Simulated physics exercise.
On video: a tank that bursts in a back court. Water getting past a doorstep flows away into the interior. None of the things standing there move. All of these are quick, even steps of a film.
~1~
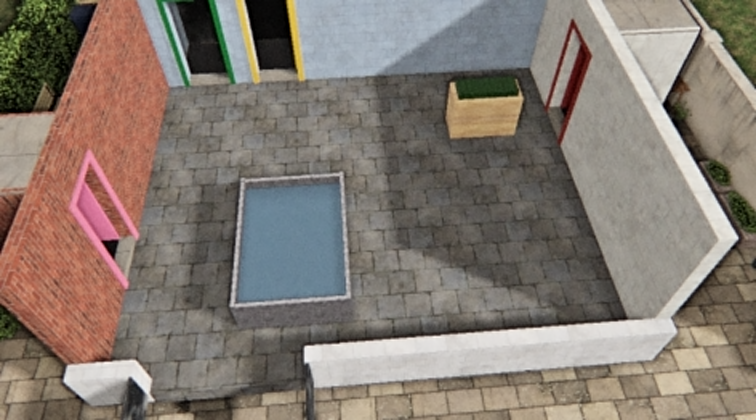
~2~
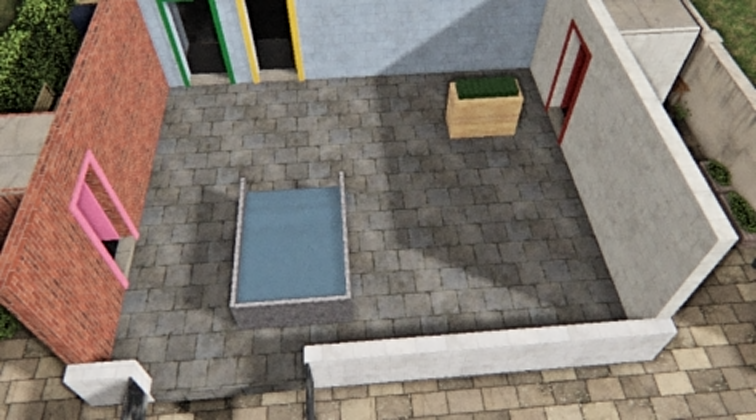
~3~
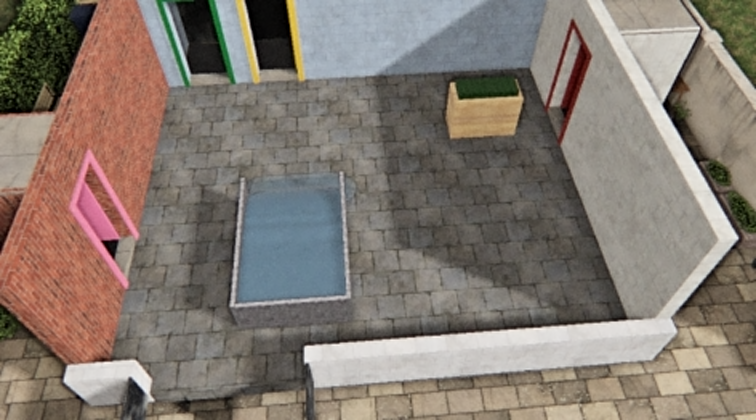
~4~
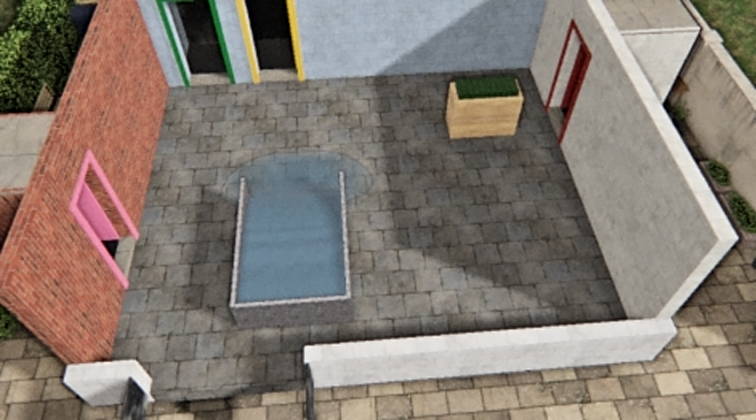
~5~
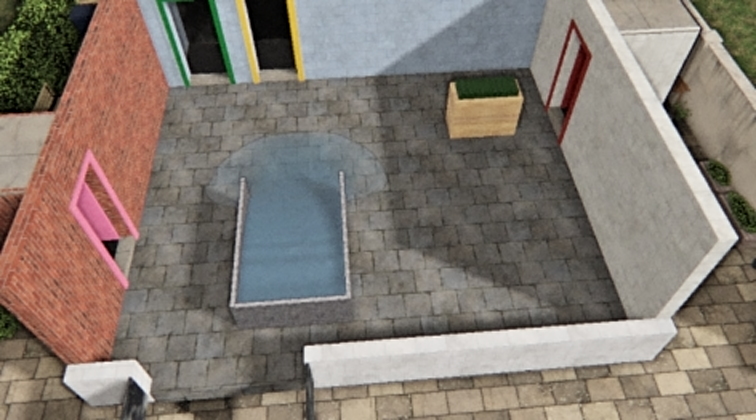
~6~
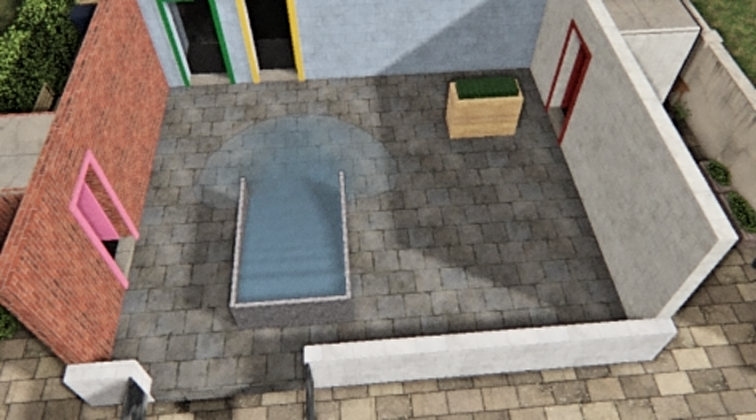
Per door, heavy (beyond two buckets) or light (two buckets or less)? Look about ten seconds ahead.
At the end, the pink door keeps the inflow to two buckets or less; the yellow door lets the inflow pass two buckets; the green door lets the inflow pass two buckets; the red door keeps the inflow to two buckets or less.
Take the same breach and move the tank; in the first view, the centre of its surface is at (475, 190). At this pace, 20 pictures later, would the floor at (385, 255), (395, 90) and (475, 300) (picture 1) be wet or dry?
Spared, hit, spared.
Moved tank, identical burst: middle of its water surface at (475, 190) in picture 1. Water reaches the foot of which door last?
It's the pink-painted one, in my view.
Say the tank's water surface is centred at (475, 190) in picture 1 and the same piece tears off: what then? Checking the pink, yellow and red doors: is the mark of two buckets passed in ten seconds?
The pink door stays within the limit, the yellow door stays within the limit, the red door exceeds the limit.
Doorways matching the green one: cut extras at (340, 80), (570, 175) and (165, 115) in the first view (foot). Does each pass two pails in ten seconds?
First door gets past it, second door doesn't reach it, third door gets past it.
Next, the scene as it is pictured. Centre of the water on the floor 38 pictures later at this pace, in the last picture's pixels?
At about (346, 141).
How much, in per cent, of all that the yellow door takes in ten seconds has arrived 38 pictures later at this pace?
Some 100 in a hundred.
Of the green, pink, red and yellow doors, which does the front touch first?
My answer: The yellow one.
A moment on, water covers 30 % of the floor; the pink door not reached, the yellow door under two buckets in, the green door not reached, the red door not reached.
Next, water covers 35 % of the floor; the pink door not reached, the yellow door over two buckets in, the green door under two buckets in, the red door not reached.
Then, water covers 40 % of the floor; the pink door not reached, the yellow door far over two buckets in, the green door over two buckets in, the red door not reached.
Later, water covers 65 % of the floor; the pink door wet at the sill, nothing in, the yellow door far over two buckets in, the green door far over two buckets in, the red door wet at the sill, nothing in.
In the end, water covers 90 % of the floor; the pink door wet at the sill, nothing in, the yellow door far over two buckets in, the green door far over two buckets in, the red door wet at the sill, nothing in.
